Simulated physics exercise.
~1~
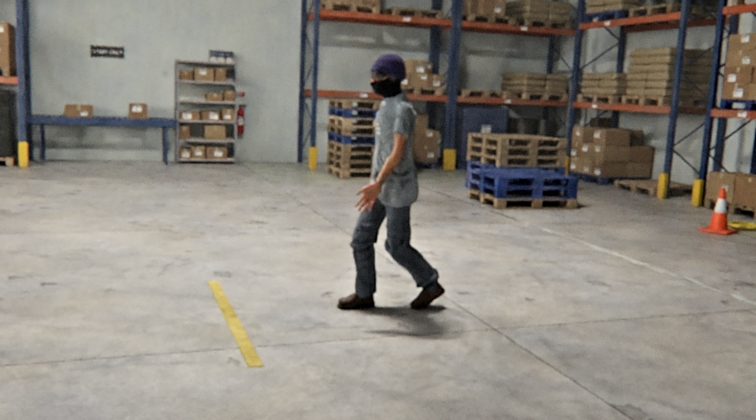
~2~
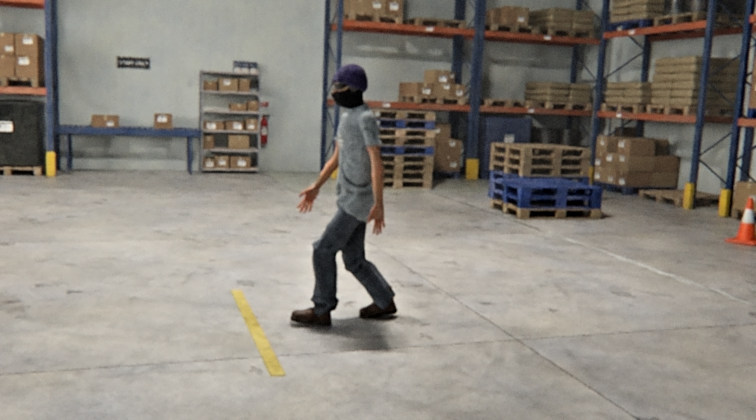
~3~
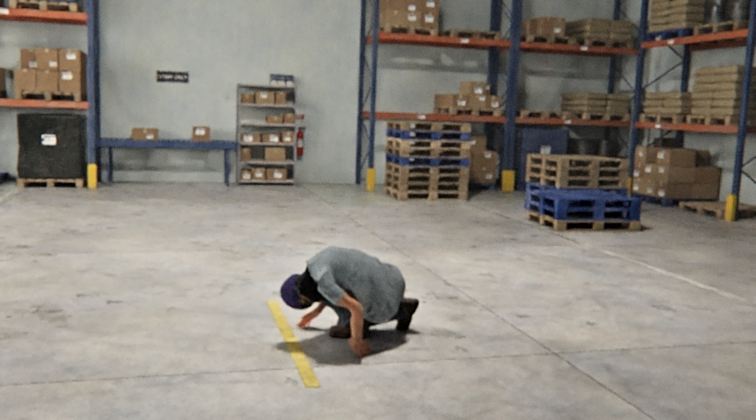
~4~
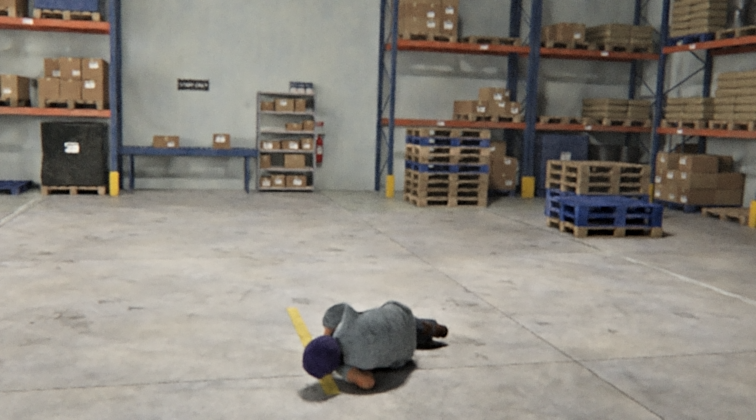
Masked person in a purple cap walking left across a warehouse floor, crumpling forward and ending slumped low beside the yellow strip.
